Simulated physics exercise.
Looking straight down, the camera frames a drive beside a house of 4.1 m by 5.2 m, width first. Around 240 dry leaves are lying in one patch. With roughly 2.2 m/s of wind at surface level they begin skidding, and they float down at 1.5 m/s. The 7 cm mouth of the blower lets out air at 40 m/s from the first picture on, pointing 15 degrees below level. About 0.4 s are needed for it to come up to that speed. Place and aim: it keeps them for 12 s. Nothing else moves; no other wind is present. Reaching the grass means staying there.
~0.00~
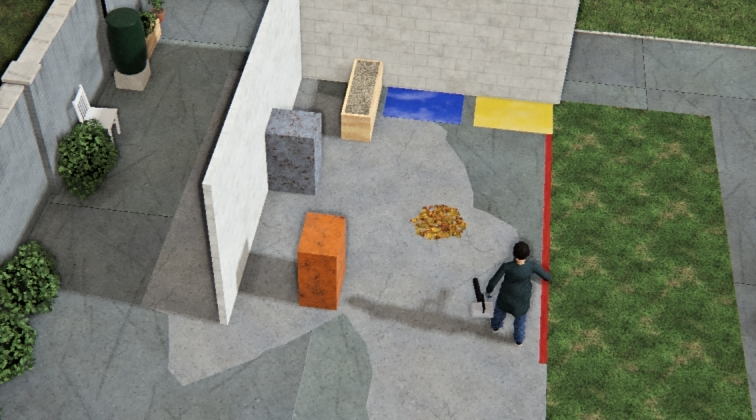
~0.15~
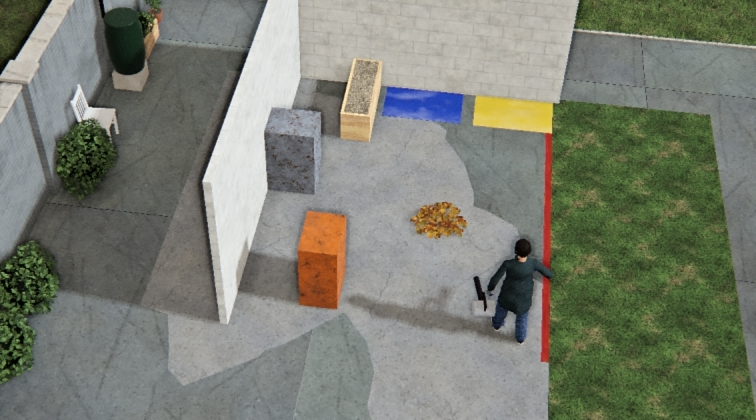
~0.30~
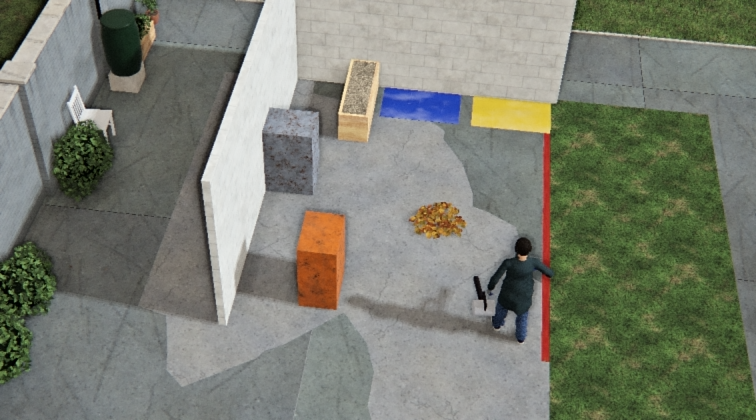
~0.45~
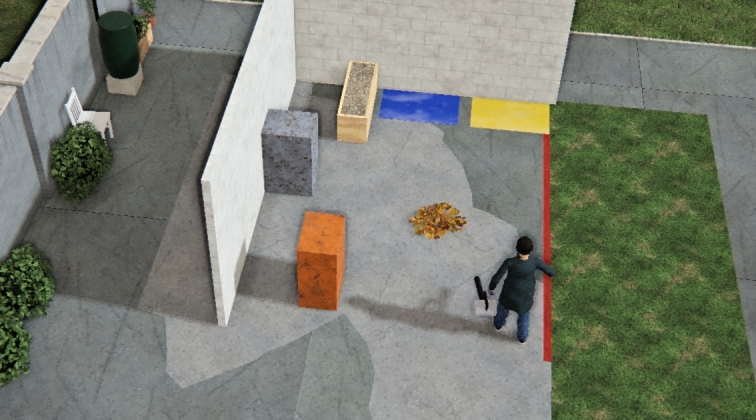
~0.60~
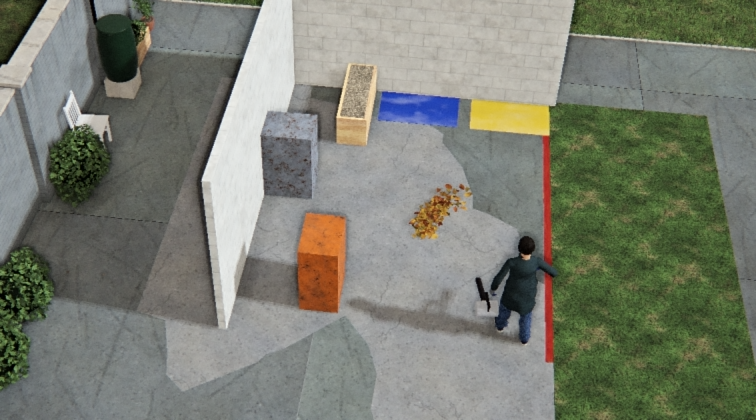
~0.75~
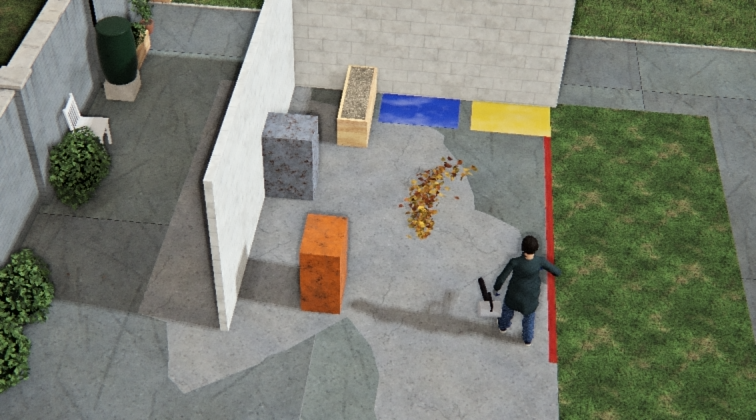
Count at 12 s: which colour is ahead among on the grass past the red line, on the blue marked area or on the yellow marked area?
The blue place is ahead.
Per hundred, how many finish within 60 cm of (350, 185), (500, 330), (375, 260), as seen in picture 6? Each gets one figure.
First spot near 15 %, second near 0 %, third near 0 %.
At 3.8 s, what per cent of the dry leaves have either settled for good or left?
30 %.
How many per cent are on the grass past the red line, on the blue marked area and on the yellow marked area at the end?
I'd estimate around 0 per cent at red, 40 per cent at blue and 1 per cent at yellow.
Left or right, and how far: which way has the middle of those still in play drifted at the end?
Shift: Toward the left-hand side, approx. 1.2 m.
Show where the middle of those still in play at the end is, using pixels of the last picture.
Centre: Roughly (378, 118).
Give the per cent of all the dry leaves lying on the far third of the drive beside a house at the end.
80 %.
After 2.4 s, 89 % are on the move or not yet settled, 39 % are on the blue marked area, 1 % on the yellow marked area and 0 % on the grass past the red line; the middle of those still in play is near (383, 132).
After 3.8 s, 70 % are on the move or not yet settled, 39 % are on the blue marked area, 1 % on the yellow marked area and 0 % on the grass past the red line; the middle of those still in play is near (382, 125).
After 6.6 s, 56 % are on the move or not yet settled, 39 % are on the blue marked area, 1 % on the yellow marked area and 0 % on the grass past the red line; the middle of those still in play is near (378, 118).
After 12.0 s, at the end, 38 % are on the blue marked area, 1 % on the yellow marked area and 0 % on the grass past the red line; the middle of those still in play is near (378, 118).
